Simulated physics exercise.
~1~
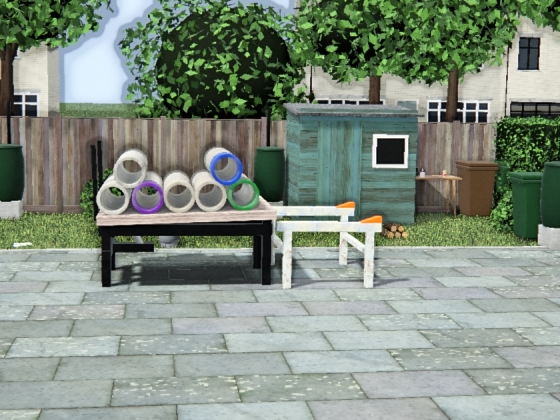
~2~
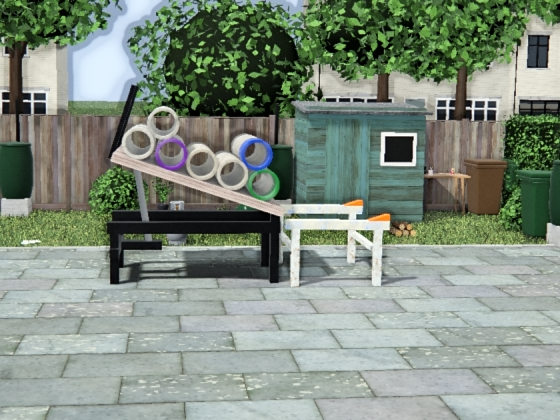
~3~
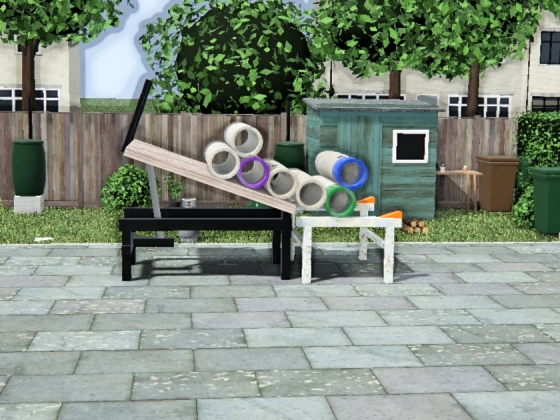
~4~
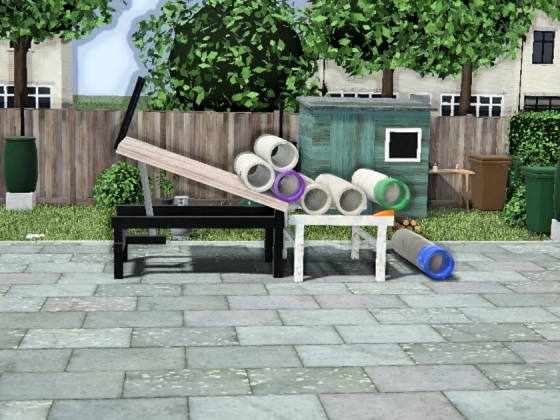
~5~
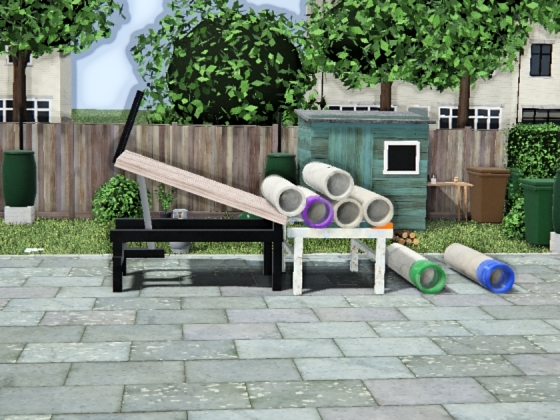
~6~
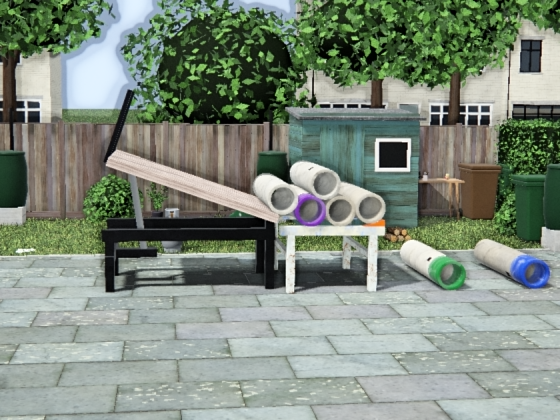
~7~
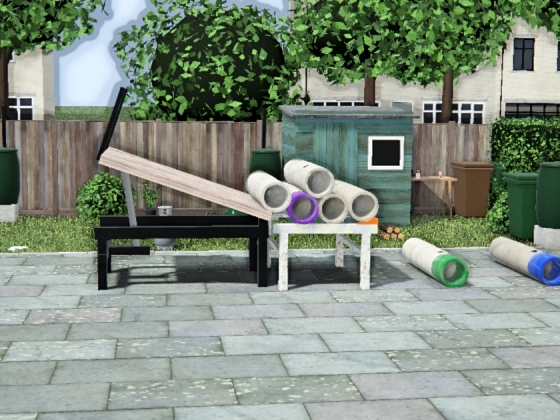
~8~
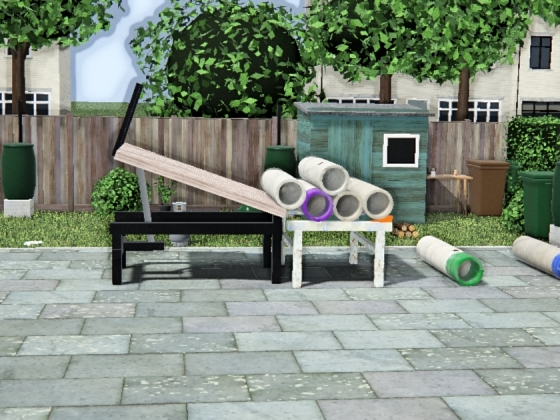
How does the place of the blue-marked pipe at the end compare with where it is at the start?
At the start the blue-marked pipe sits on top of other pipes on the level deck. At the end it lies on the paving at the far right, beyond the white rack.
A wooden deck tilts and concrete pipes roll right, blue and green dropping to the ground.
